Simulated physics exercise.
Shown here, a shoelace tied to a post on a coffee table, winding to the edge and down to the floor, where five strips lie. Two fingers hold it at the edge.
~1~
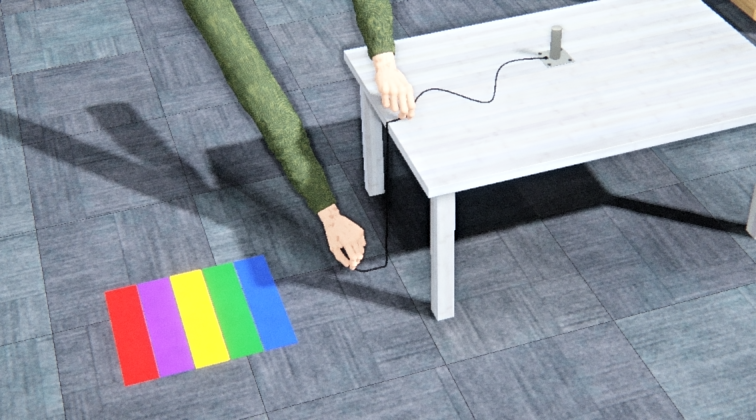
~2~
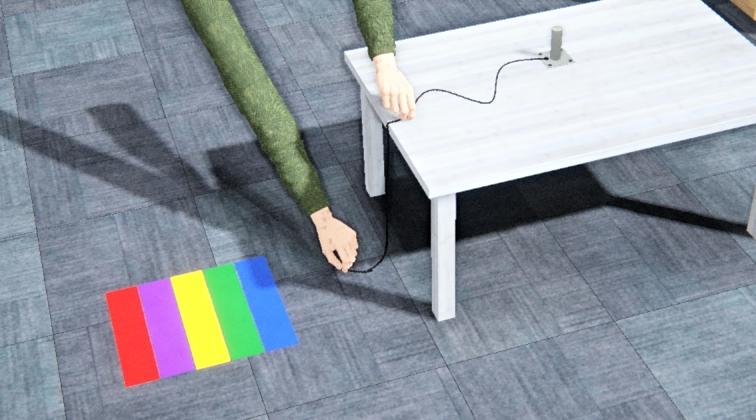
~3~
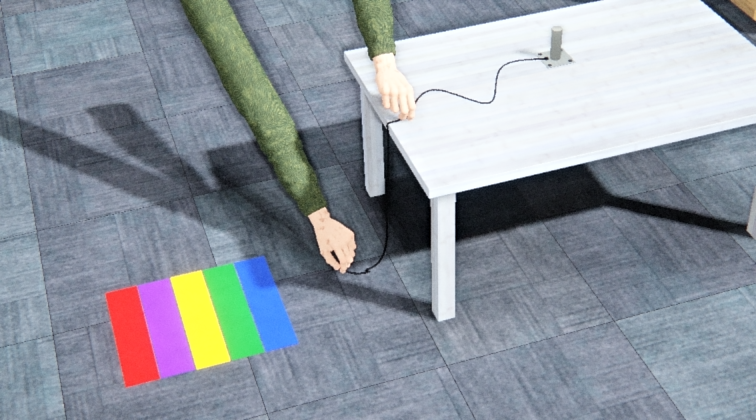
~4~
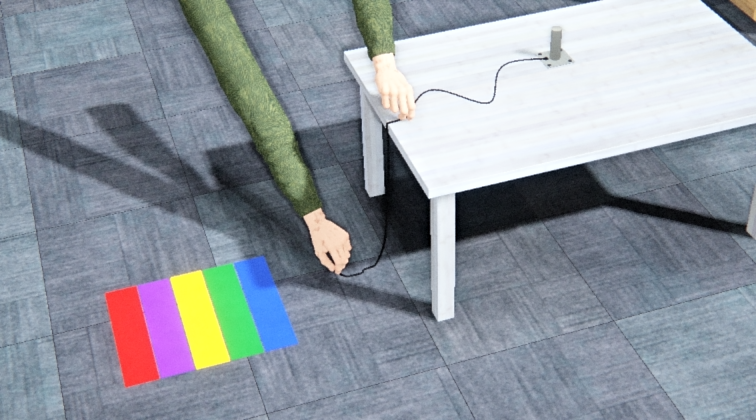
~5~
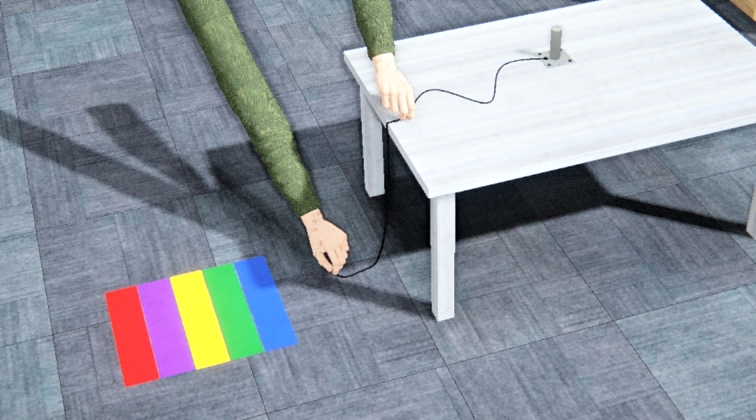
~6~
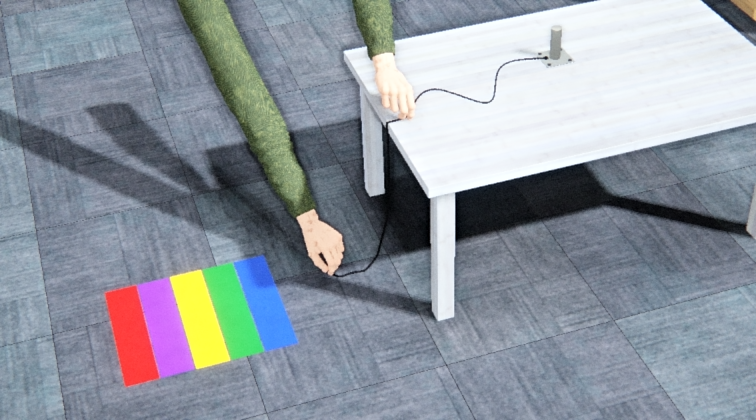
A hand in a green knitted sleeve, seen from above in a room with grey-blue carpet tiles, draws the loose end of a dark shoelace slightly left along the floor. The lace winds from a grey post across a white coffee table, pinned at the edge by another hand, while red, purple, yellow, green and blue strips lie at lower left. The hanging part bends into a softer curve, and the camera stays still.
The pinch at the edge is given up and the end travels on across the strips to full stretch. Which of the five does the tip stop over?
Over purple.
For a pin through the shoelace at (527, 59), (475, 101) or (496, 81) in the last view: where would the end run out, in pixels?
Try by try, around (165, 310), (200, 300) and (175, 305).
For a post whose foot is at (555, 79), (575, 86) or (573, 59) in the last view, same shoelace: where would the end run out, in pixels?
About (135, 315), (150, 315) and (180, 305).
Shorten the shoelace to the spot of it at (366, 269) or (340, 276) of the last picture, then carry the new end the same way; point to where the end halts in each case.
Near (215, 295) and (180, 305).
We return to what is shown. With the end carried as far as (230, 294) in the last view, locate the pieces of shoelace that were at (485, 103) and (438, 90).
The first at (444, 94), the second at (400, 112).
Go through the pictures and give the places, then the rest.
End (350, 265); blue (276, 329); green (242, 338); yellow (208, 346); purple (173, 355); red (138, 364), in the first frame.
End (342, 268); shoelace through (511, 62) (494, 98) (430, 91) (388, 129) (387, 191) (385, 252), in the second frame.
End (340, 268), in the third frame.
End (335, 269); shoelace through (511, 62) (493, 98) (429, 91) (388, 129) (388, 191) (382, 253), in the fourth frame.
End (333, 270), in the fifth frame.
End (329, 271); shoelace through (511, 62) (493, 98) (429, 90) (388, 129) (389, 190) (378, 252), in the sixth frame.
Early on, end near (230, 294); over green.
Midway, end near (187, 305); over yellow.
At the end of the slack, end near (161, 311); over purple. The end stops over the purple strip.
